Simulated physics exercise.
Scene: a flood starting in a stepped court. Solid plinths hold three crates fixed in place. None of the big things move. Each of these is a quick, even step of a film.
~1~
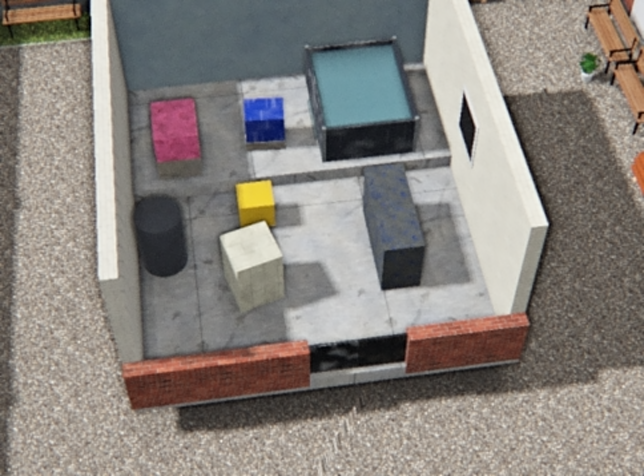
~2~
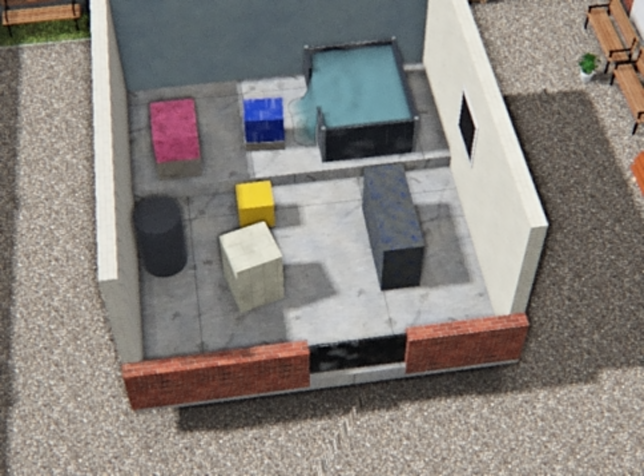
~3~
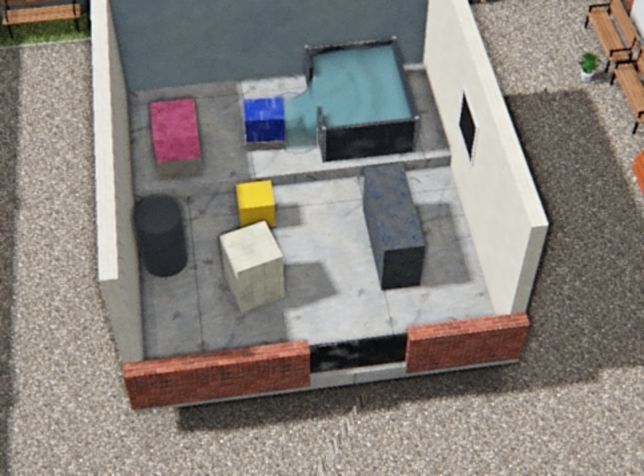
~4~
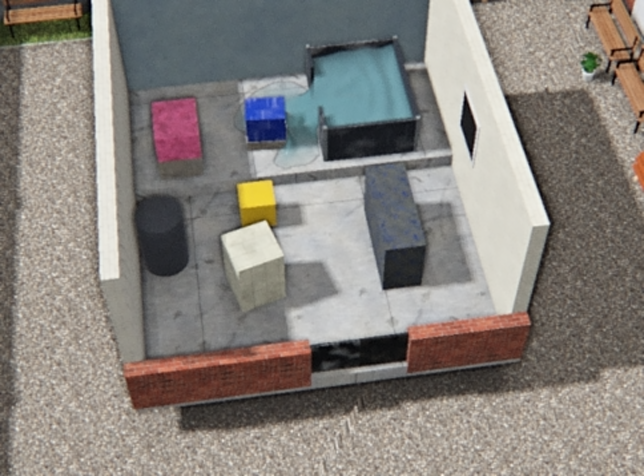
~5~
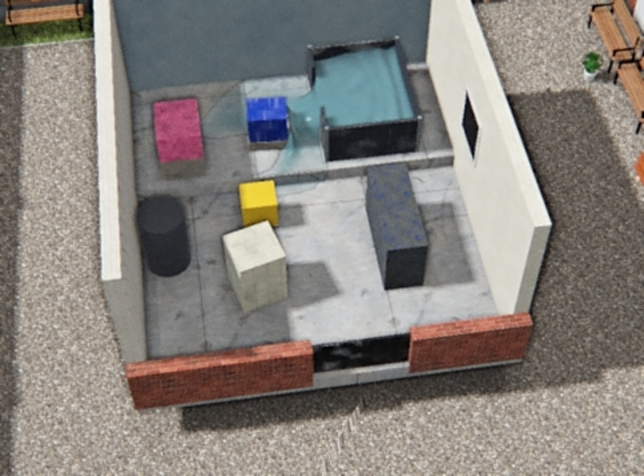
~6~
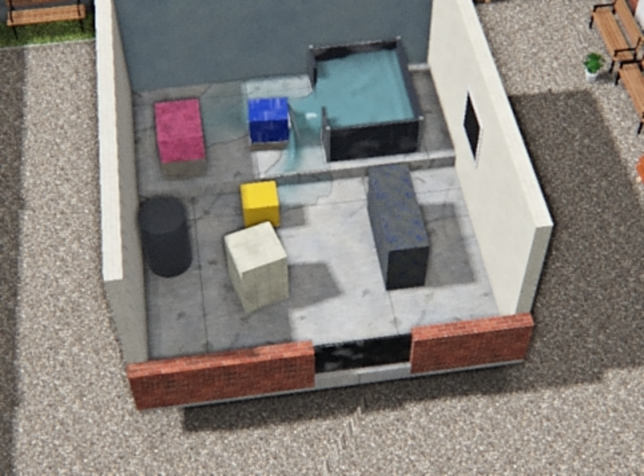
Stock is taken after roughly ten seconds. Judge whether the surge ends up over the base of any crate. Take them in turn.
The pink crate will avoid the water, the blue crate will meet the water, the yellow crate will meet the water.
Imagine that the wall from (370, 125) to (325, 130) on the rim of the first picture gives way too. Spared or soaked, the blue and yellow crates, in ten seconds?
First the blue crate: It is never reached; then the yellow crate: It gets reached.
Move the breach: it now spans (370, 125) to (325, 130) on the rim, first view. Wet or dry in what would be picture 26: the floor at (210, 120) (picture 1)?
Answer: Dry.
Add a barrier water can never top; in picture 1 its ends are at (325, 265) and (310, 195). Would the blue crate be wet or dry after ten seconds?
Looking at it, the blue one gets reached in the end.
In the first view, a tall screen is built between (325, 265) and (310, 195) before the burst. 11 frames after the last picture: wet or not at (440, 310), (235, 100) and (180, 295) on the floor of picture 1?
As listed: Clear, under water, clear.
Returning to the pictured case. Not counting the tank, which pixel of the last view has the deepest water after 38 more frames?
Somewhere close to (141, 215).
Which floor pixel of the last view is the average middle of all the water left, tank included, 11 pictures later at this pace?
Somewhere near (295, 131).
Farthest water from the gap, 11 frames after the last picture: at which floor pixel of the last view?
Close to (303, 367).
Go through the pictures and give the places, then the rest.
In the first frame, the tank at (360, 85) is whole and still.
In the second frame, water pours out at (316, 108) and has run to (301, 141).
In the third frame, the front is at a hidden place, out from the gap at (317, 110).
In the fourth frame, water pours out at (318, 110) and has run to (238, 121).
In the fifth frame, the front is at (204, 128), out from the gap at (320, 111).
In the sixth frame, the front is at a hidden place, out from the gap at (321, 110).
A moment on, water covers 35 % of the floor; the pink crate water round its plinth, the blue crate water round its plinth, the yellow crate water round its plinth.
Next, water covers 50 % of the floor; the pink crate water round its plinth, the blue crate water round its plinth, the yellow crate water round its plinth.
Then, water covers 65 % of the floor; the pink crate water round its plinth, the blue crate water round its plinth, the yellow crate water round its plinth.
Later, water covers 90 % of the floor; the pink crate water round its plinth, the blue crate water round its plinth, the yellow crate water round its plinth.
In the end, water covers 100 % of the floor; the pink crate stayed above the water, the blue crate was topped, the yellow crate was topped.
